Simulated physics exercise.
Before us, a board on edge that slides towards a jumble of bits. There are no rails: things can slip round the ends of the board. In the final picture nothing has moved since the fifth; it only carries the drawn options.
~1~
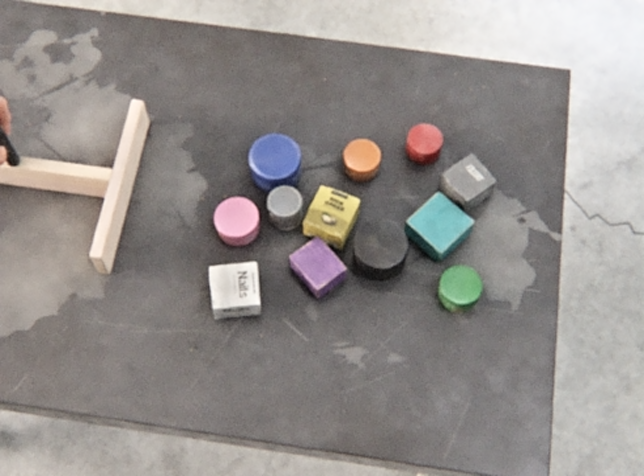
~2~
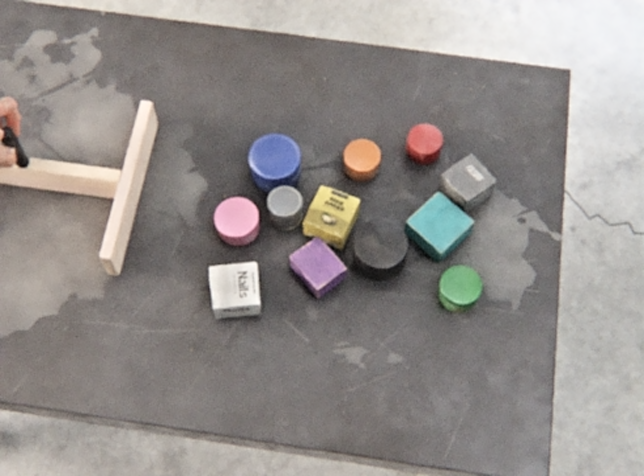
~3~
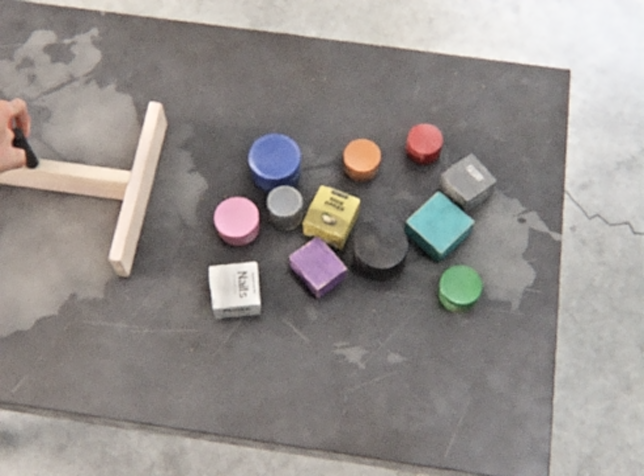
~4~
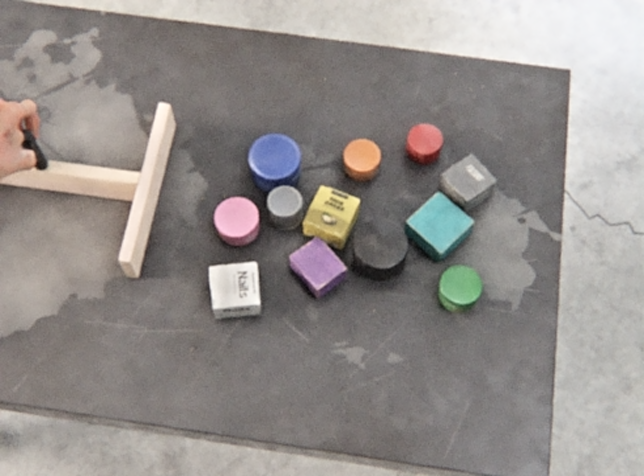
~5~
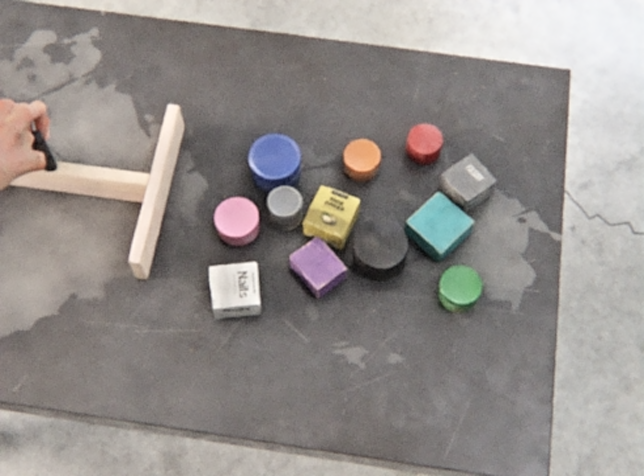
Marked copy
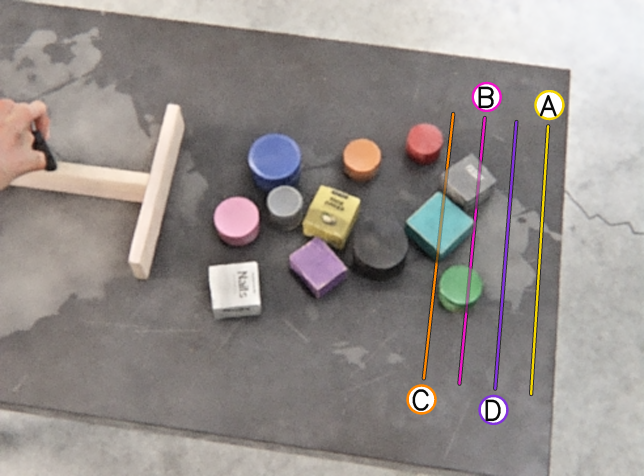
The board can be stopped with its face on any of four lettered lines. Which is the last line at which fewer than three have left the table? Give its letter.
It can go as far as B.
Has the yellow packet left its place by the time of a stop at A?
Yes.
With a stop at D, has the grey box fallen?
Yes.
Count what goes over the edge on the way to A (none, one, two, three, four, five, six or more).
Six or more.
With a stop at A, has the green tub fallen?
By then, yes.
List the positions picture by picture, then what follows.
Yellow packet (332, 217); red tin (424, 144); white box (235, 291), in the first picture.
Board (126, 177); blue tub (276, 164), in the second picture.
Board (136, 178); purple block (318, 267), in the third picture.
Board (145, 179); grey tin (285, 209), in the fourth picture.
Board (155, 181); grey box (467, 185); black tin (380, 250); turquoise block (439, 227), in the fifth picture.
On the marked copy, A at (540, 252); B at (473, 243); C at (439, 238); D at (506, 247).
With B. Early on, board (268, 196); white box (277, 307); purple block (322, 270).
Further on, board (383, 211); green tub (490, 310); turquoise block (490, 244).
At the end, board (473, 224); turquoise block over the edge; green tub over the edge; two fallen.
As for the rest, A drops eight; C is within the limit but short; D drops five.
